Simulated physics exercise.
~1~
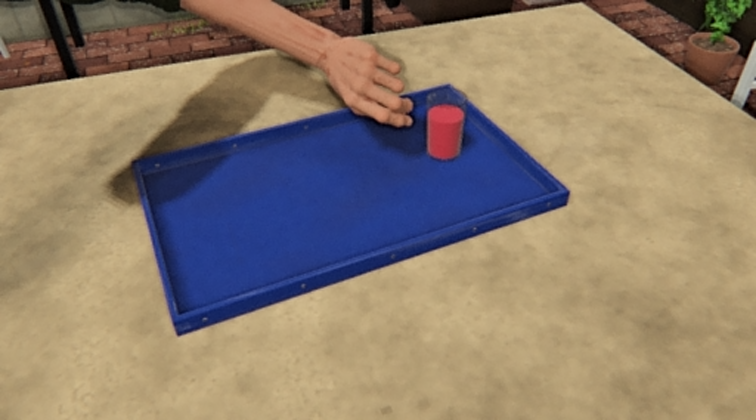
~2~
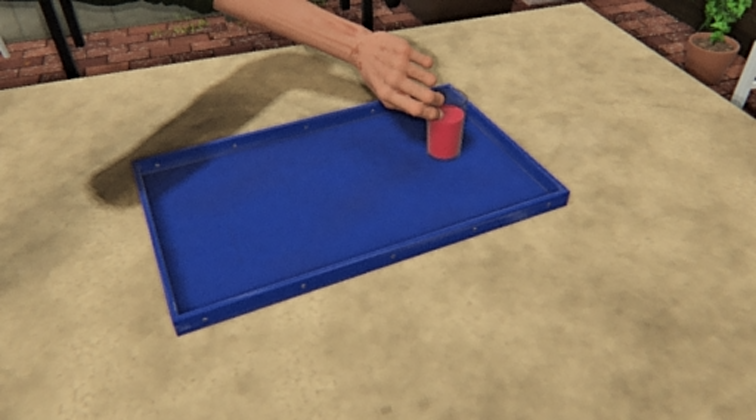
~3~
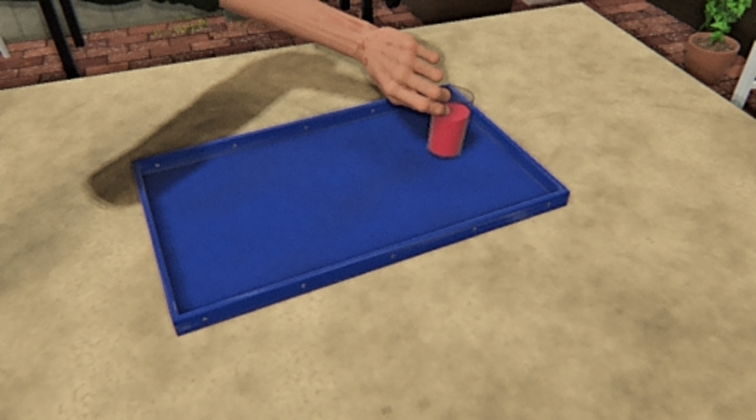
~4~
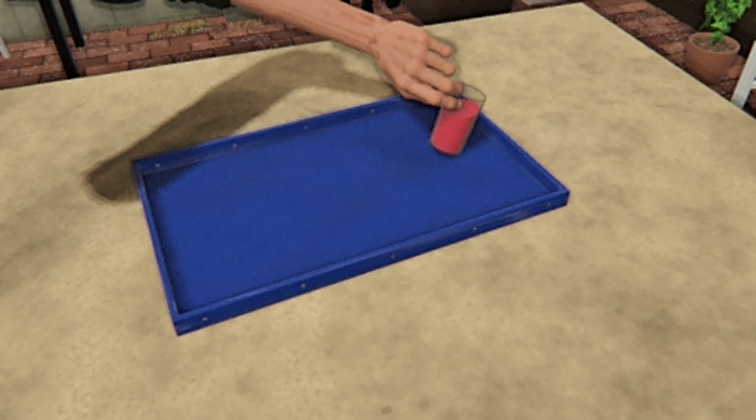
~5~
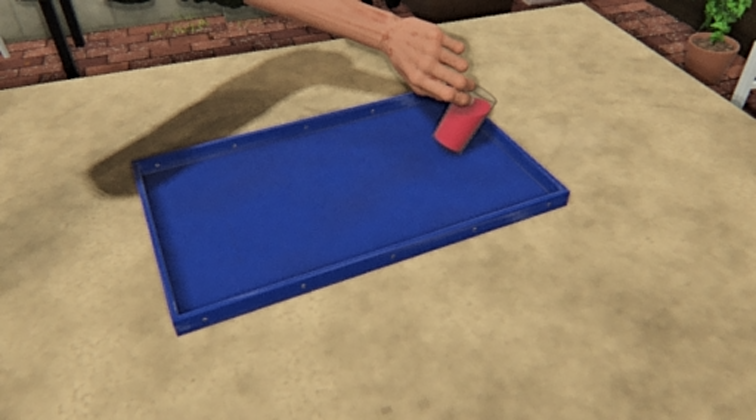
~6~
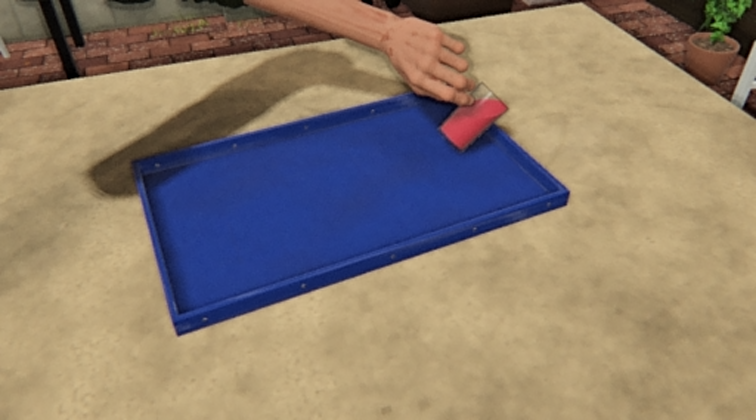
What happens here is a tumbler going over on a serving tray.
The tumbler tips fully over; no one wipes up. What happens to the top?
I'd say the spill will reach past the tray.
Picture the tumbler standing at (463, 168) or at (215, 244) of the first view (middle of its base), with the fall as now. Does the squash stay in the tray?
One: It gets out on to the top. Two: It keeps within the tray.
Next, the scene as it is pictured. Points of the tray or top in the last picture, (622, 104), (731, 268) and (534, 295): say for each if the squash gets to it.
The first point is inside the spill, the next one is outside the spill, and the last one is outside the spill.
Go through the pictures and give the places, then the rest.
In the first frame, it stands upright; tumbler (445, 124) about two thirds full; tray (377, 250).
In the second frame, it is being nudged; tumbler about two thirds full, surface at (446, 115).
In the third frame, it is being nudged; tumbler (449, 122) about two thirds full.
In the fourth frame, it is being nudged; tumbler about two thirds full, surface at (461, 109); tray (377, 250).
In the fifth frame, it is being nudged; tumbler (464, 117) tipped 30°.
In the sixth frame, it is falling; tumbler (474, 116) tipped 45°.
Next, the tumbler lies across the rim; the puddle covers about as much as a plate; the table is getting wet.
After that, the puddle covers about as much as a tray; the table is getting wet.
Finally, the puddle covers about as much as a tray; the table is getting wet.
